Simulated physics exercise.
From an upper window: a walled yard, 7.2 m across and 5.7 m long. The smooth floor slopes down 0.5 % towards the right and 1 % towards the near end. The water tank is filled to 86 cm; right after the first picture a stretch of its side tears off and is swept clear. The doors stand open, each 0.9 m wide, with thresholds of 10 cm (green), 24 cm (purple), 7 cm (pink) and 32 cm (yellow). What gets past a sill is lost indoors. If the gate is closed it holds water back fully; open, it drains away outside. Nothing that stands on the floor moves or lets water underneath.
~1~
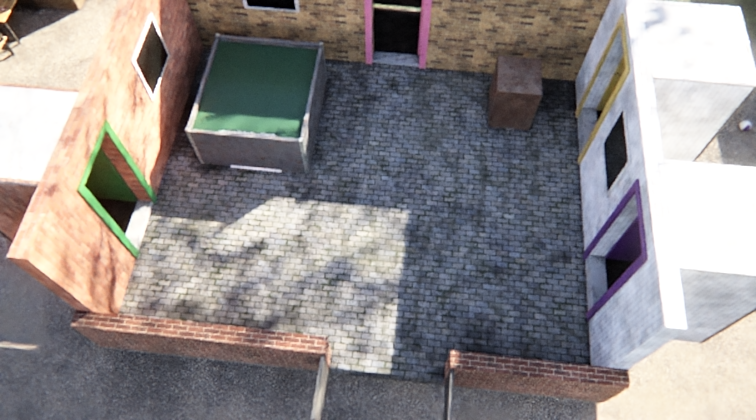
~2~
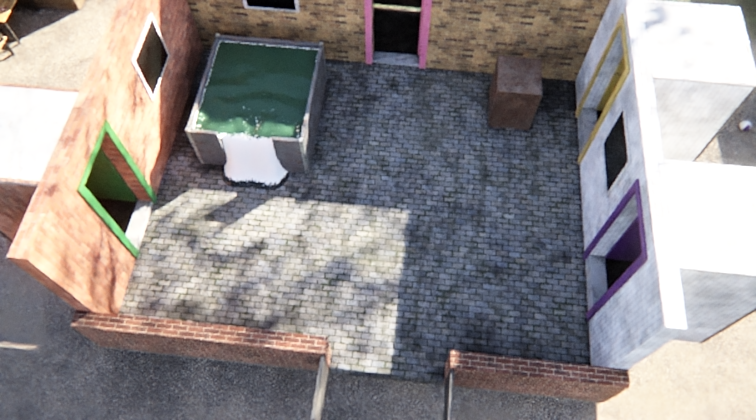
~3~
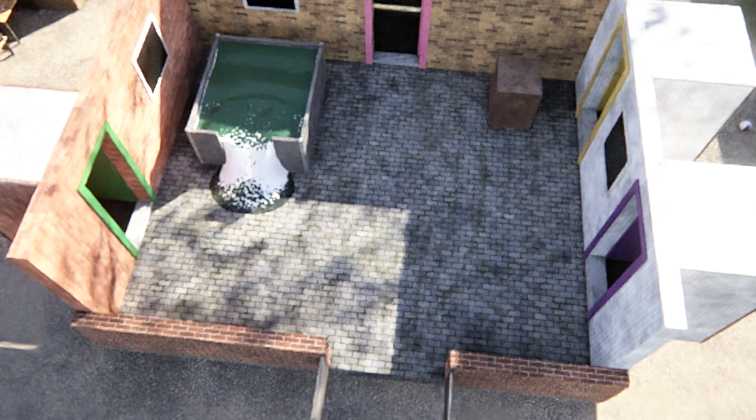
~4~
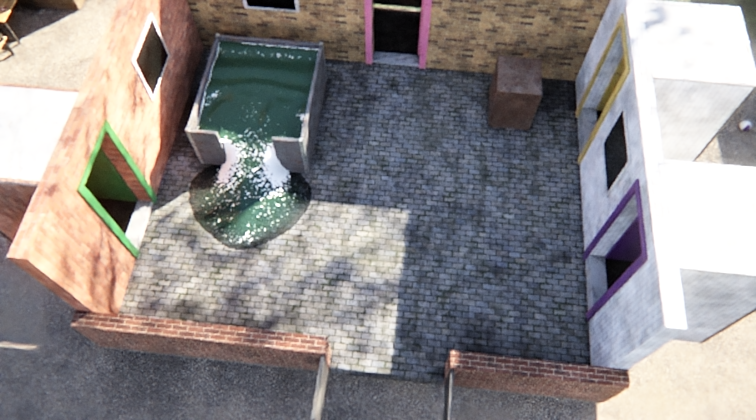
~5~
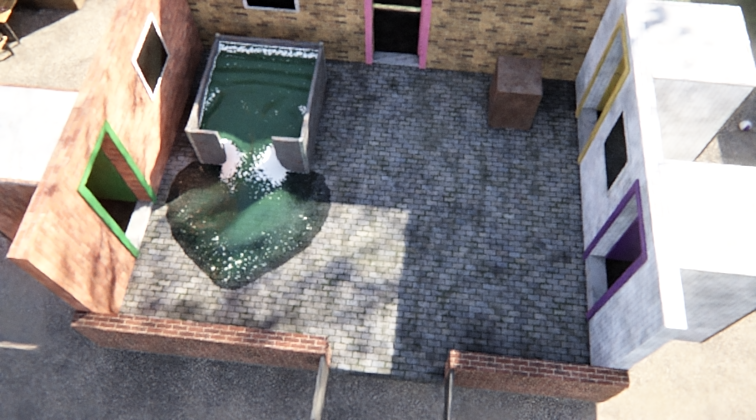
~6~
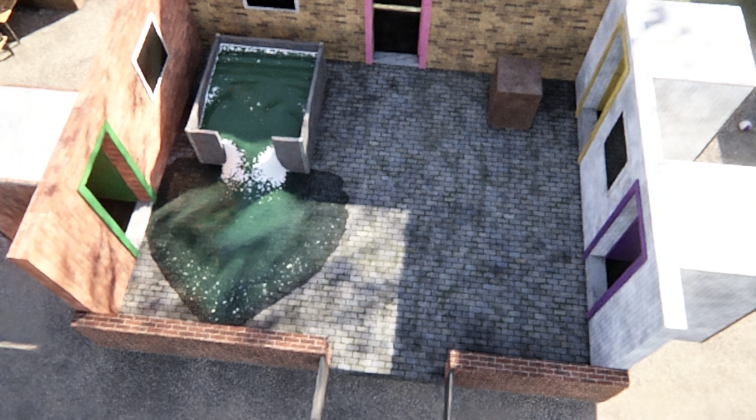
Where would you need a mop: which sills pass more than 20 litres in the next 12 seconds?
Within that time: At the green door it passes the limit; at the purple door it stays under the limit; at the pink door it stays under the limit; at the yellow door it stays under the limit.
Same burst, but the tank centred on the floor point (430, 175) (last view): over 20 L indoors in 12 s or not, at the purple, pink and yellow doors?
Against that limit: Purple under, pink under, yellow under.
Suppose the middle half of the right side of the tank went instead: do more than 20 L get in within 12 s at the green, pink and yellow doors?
Against that limit: Green not over, pink over, yellow below.
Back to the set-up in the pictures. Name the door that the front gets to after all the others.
The pink one.
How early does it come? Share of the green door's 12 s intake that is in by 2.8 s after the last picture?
About 35 per cent.
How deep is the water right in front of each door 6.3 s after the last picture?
In cm: Green 13, purple 13, pink 0, yellow 6.
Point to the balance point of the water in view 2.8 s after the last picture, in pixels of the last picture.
Around (270, 211).
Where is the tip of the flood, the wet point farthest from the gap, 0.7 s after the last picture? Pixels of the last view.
Around (373, 356).
Then, 0.7 s after the last picture water covers 30 % of the floor and is deepest (52 cm) near (115, 327); green door 17 cm at the sill, 1 L in, purple door not reached, pink door not reached, yellow door not reached.
Then, 1.5 s after the last picture water covers 35 % of the floor and is deepest (40 cm) near (210, 326); green door 13 cm at the sill, 15 L in, purple door not reached, pink door not reached, yellow door not reached.
Then, 2.8 s after the last picture water covers 40 % of the floor and is deepest (27 cm) near (207, 248); green door 19 cm at the sill, 44 L in, purple door not reached, pink door not reached, yellow door not reached.
Then, 6.3 s after the last picture water covers 70 % of the floor and is deepest (18 cm) near (507, 347); green door 13 cm at the sill, 118 L in, purple door 13 cm at the sill, 0 L in, pink door not reached, yellow door 6 cm at the sill, 0 L in.
Then, 11.3 s after the last picture water covers 95 % of the floor and is deepest (11 cm) near (572, 188); green door 5 cm at the sill, 125 L in, purple door 9 cm at the sill, 0 L in, pink door 7 cm at the sill, 1 L in, yellow door 10 cm at the sill, 0 L in.
